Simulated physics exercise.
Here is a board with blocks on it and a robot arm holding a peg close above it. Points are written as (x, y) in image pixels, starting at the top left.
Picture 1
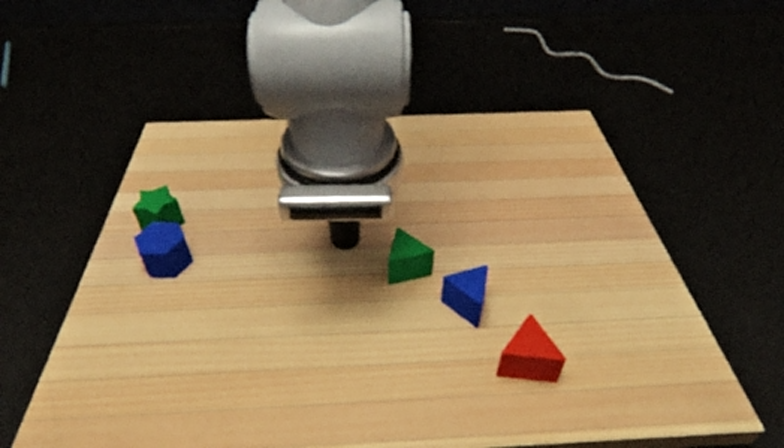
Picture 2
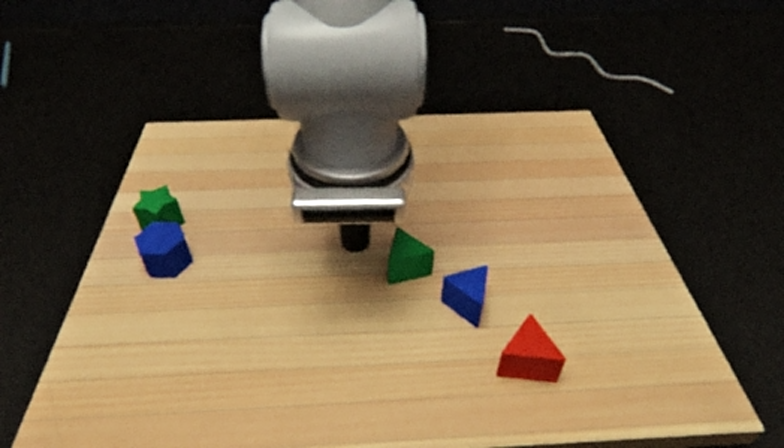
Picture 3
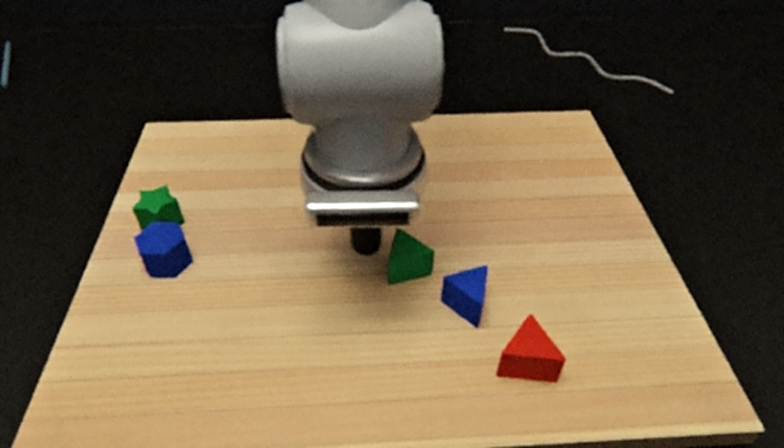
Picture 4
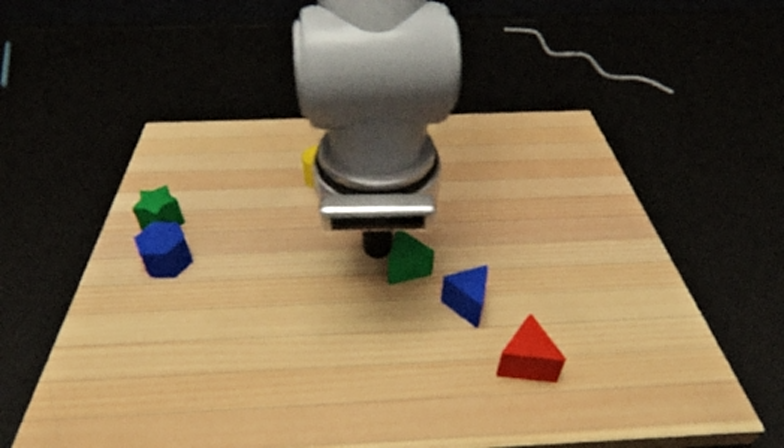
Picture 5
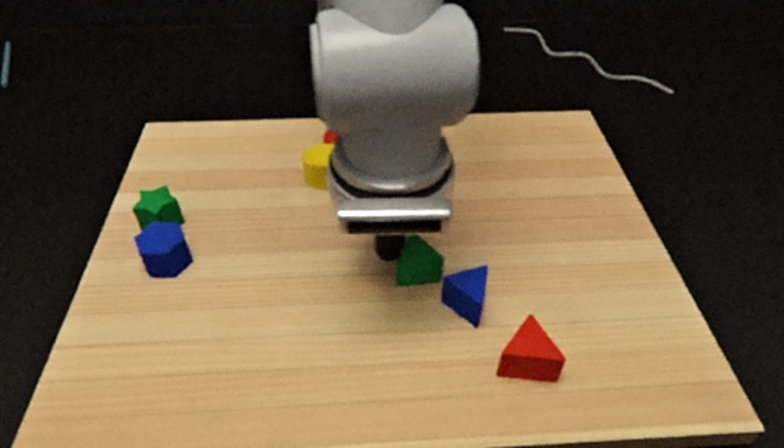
A robot arm moves right over a wooden board and nudges the green triangular block.
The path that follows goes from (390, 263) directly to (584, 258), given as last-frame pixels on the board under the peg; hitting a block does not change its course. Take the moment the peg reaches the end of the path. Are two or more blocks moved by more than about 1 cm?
Yes - that is the case.
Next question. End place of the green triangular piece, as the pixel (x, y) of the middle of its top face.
The top centre is at (471, 261).
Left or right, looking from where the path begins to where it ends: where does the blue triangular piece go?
Its sideways move is to the right.
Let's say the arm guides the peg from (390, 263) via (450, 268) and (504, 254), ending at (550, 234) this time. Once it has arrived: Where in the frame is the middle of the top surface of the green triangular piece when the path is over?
The point I'd pick in the picture is (489, 263).
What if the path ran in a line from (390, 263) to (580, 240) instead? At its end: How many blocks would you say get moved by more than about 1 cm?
I'm going with one.
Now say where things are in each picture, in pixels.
Peg's lower end at (346, 241); green triangular piece at (407, 245); blue triangular piece at (471, 281), in the first frame.
Peg at (356, 243); blocks still, in the second frame.
Peg at (366, 246); blocks still, in the third frame.
Peg at (378, 249); blocks still, in the fourth frame.
Peg at (390, 252); green triangular piece at (418, 249); blue triangular piece at (471, 281), in the fifth frame.
On the path given first. One third of the way, peg at (458, 252); green triangular piece at (469, 261), turned 65° clockwise; blue triangular piece at (485, 294).
Two thirds of the way, peg at (524, 250); green triangular piece at (471, 261), turned 70° clockwise; blue triangular piece at (484, 294).
At the end, peg at (588, 247); green triangular piece at (471, 261), turned 70° clockwise; blue triangular piece at (484, 294).
